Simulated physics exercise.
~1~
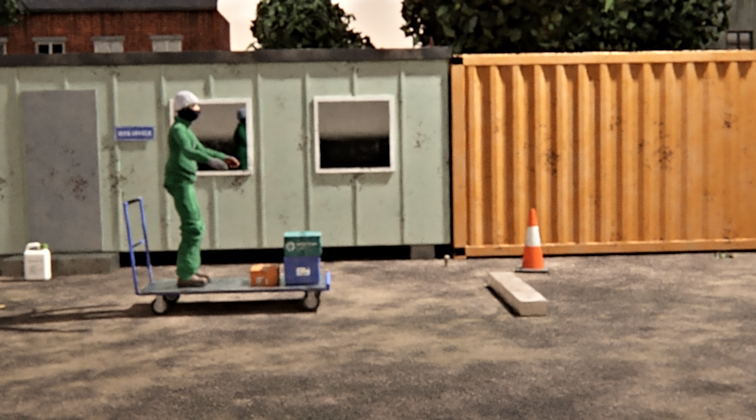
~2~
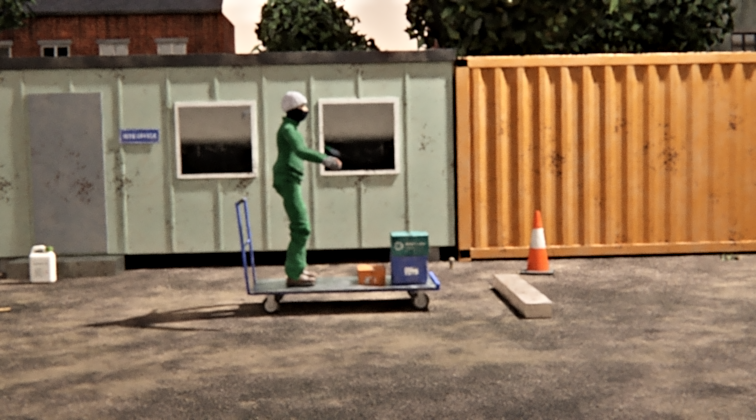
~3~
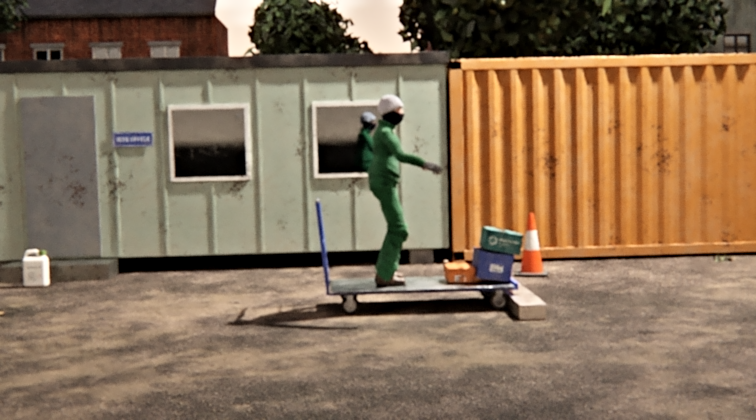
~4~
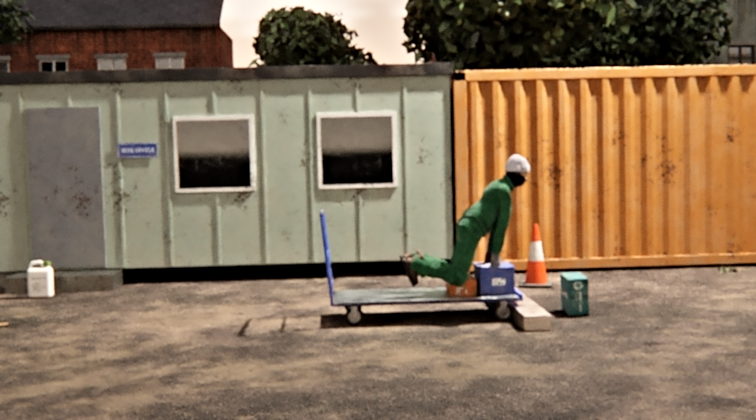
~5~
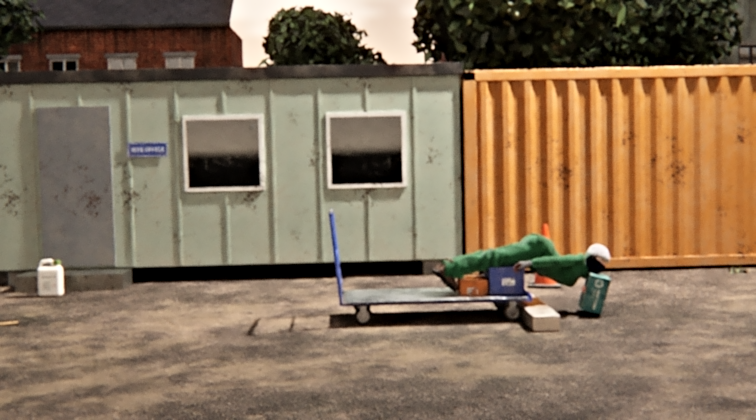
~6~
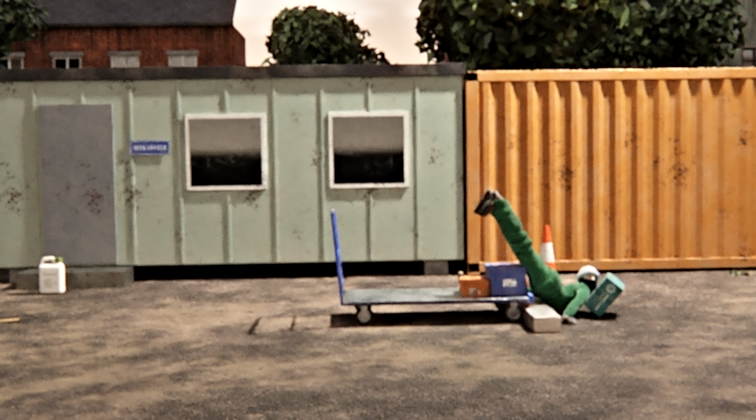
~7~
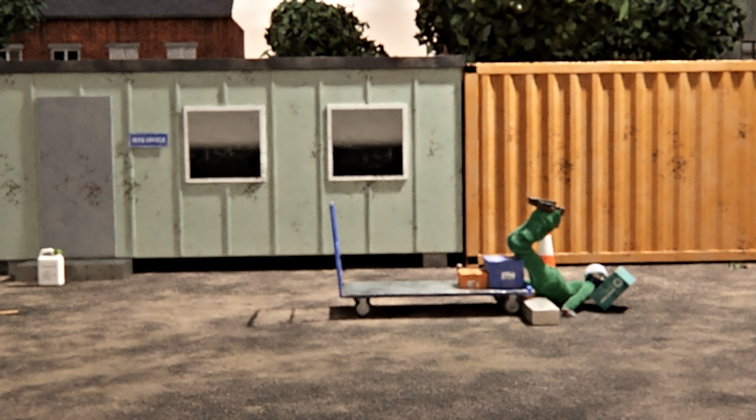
A figure in green riding a flat trolley rolled right until it stopped against a low block, then pitched over the front and landed head-down beside the fallen teal carton, legs folding above, while the orange parcel and blue tote stayed aboard.
